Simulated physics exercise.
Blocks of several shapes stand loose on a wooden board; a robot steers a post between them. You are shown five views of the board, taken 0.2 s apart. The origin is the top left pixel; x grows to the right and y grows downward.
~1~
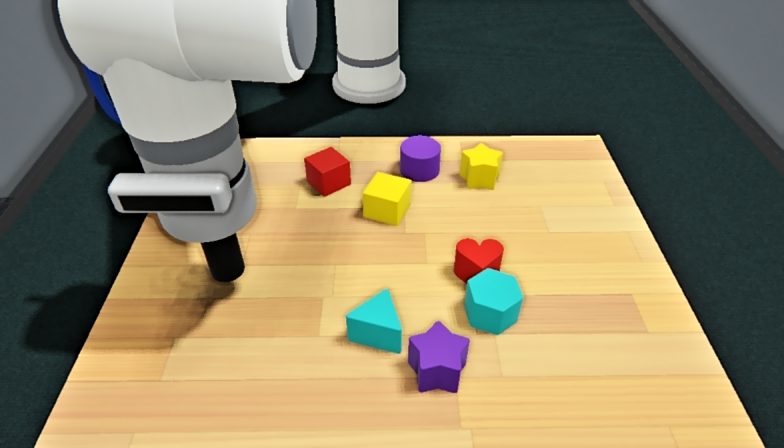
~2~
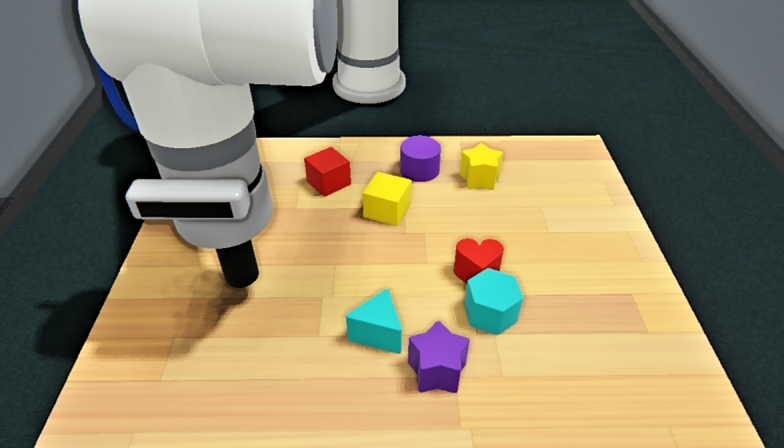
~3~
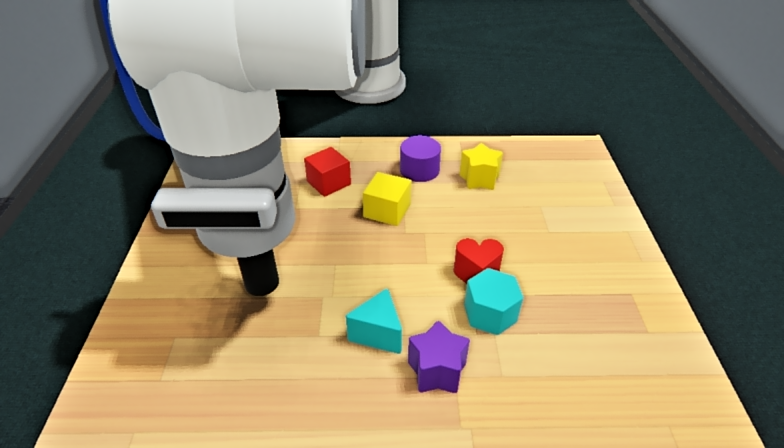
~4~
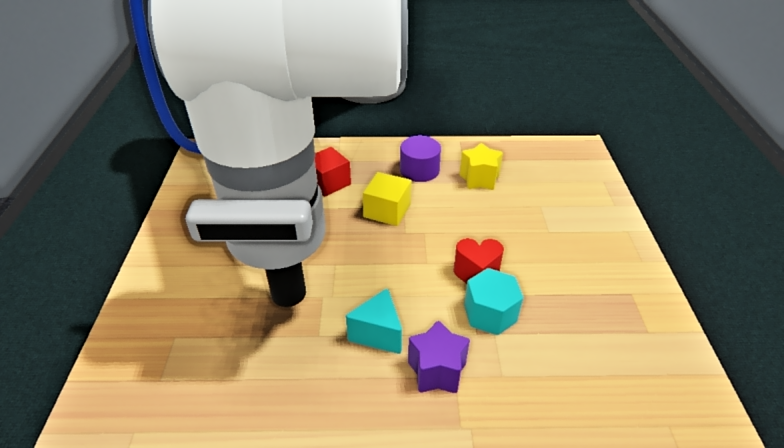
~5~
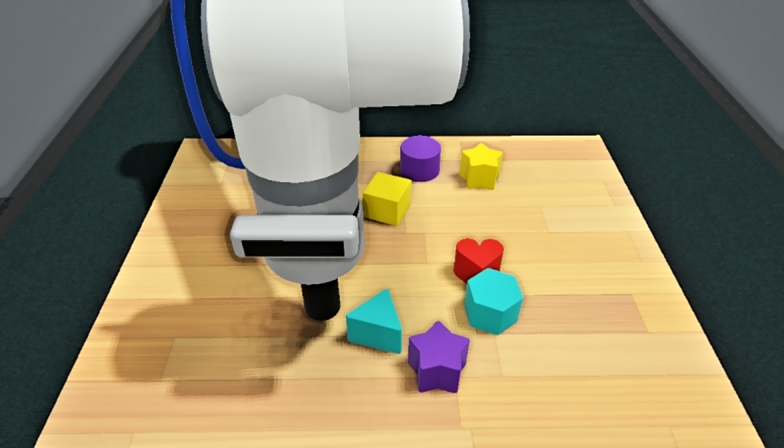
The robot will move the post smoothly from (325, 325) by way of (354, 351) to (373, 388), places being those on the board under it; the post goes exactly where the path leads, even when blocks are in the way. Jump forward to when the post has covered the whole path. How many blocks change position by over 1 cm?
I predict one.
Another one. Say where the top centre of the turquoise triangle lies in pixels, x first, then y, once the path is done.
It should be at (396, 322) by then.
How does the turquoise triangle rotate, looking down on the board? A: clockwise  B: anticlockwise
The answer is B.
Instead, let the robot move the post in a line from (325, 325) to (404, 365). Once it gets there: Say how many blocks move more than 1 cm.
Two blocks shift.
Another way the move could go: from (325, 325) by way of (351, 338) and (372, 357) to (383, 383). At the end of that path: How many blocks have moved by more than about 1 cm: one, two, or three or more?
I'd say just one block gets shifted by more than about 1 cm.
The first path, step by step. Halfway along, post at (354, 335); turquoise triangle at (393, 316), turned 40° anticlockwise.
At the end, post at (373, 370); turquoise triangle at (396, 322), turned 70° anticlockwise; purple star-shaped block in place.
